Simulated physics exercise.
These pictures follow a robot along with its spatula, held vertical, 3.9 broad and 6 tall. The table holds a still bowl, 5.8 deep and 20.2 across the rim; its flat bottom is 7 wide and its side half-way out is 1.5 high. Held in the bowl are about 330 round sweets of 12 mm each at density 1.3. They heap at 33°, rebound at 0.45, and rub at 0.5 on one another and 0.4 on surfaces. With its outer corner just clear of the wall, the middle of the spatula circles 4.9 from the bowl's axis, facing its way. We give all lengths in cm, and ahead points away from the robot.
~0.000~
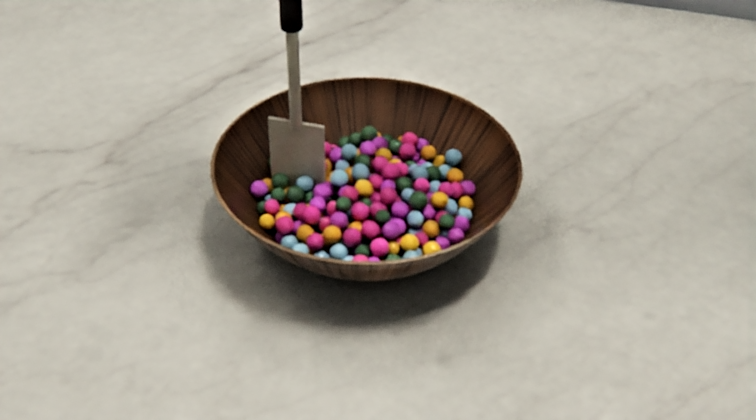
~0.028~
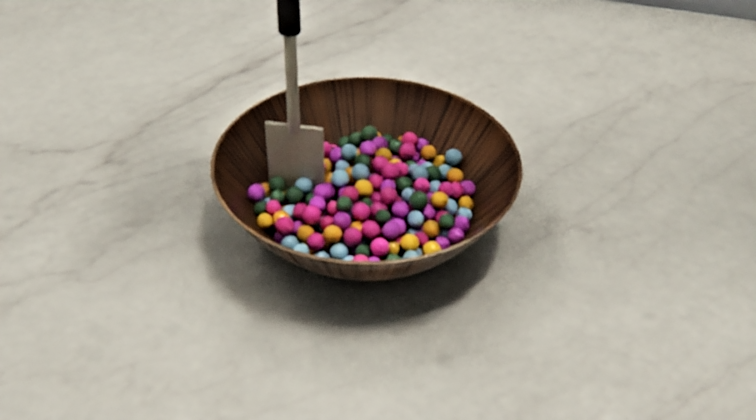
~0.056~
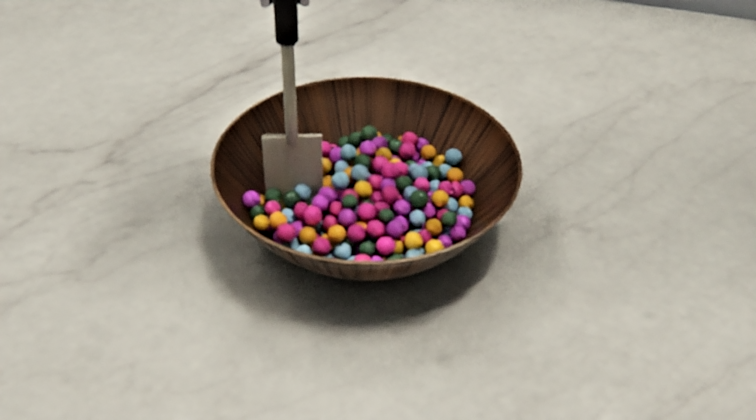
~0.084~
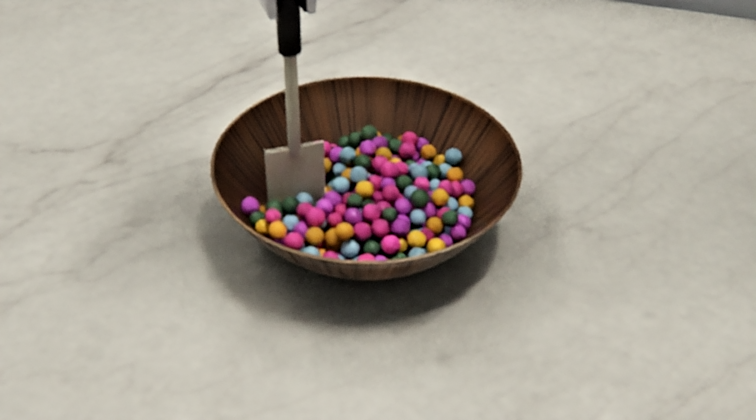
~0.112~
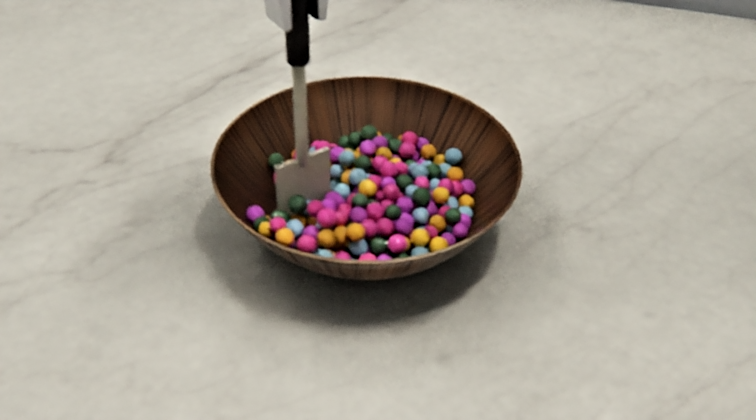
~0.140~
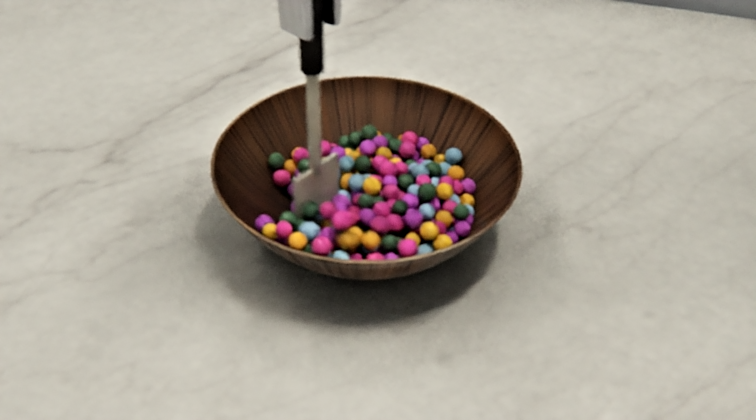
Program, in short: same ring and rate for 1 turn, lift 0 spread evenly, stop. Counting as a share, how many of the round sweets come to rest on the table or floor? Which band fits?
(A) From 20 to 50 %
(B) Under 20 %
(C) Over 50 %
The answer is B.
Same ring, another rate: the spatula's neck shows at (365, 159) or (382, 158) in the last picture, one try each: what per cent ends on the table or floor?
It comes to close to 35 per cent and close to 40 per cent.
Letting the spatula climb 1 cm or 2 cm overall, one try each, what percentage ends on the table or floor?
Close to 10 percent and close to 10 percent.
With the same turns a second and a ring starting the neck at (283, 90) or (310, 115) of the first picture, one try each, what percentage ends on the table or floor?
Roughly 15 and 5 per cent.
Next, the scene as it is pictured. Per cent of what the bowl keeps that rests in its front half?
Close to 65 in a hundred.
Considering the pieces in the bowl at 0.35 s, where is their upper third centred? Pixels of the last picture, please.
Look near (457, 164) for its middle.
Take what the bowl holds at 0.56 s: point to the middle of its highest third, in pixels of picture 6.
Centre estimate: (326, 123).
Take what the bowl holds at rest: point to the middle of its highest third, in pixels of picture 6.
Somewhere close to (287, 203).
After 0.35 s, 179° round, highest piece 8 above the table; 323 in the bowl, 4 on the table or floor, 6 in flight or on the tool.
After 0.56 s, 292° round, highest piece 8 above the table; 306 in the bowl, 23 on the table or floor, 4 in flight or on the tool.
After 0.87 s, 0° round, highest piece 6 above the table; 295 in the bowl, 38 on the table or floor.
After 1.57 s, 0° round, highest piece 6 above the table; 295 in the bowl, 38 on the table or floor.
In the end, 295 in the bowl, 38 on the table or floor. That is 11 % on the table or floor.
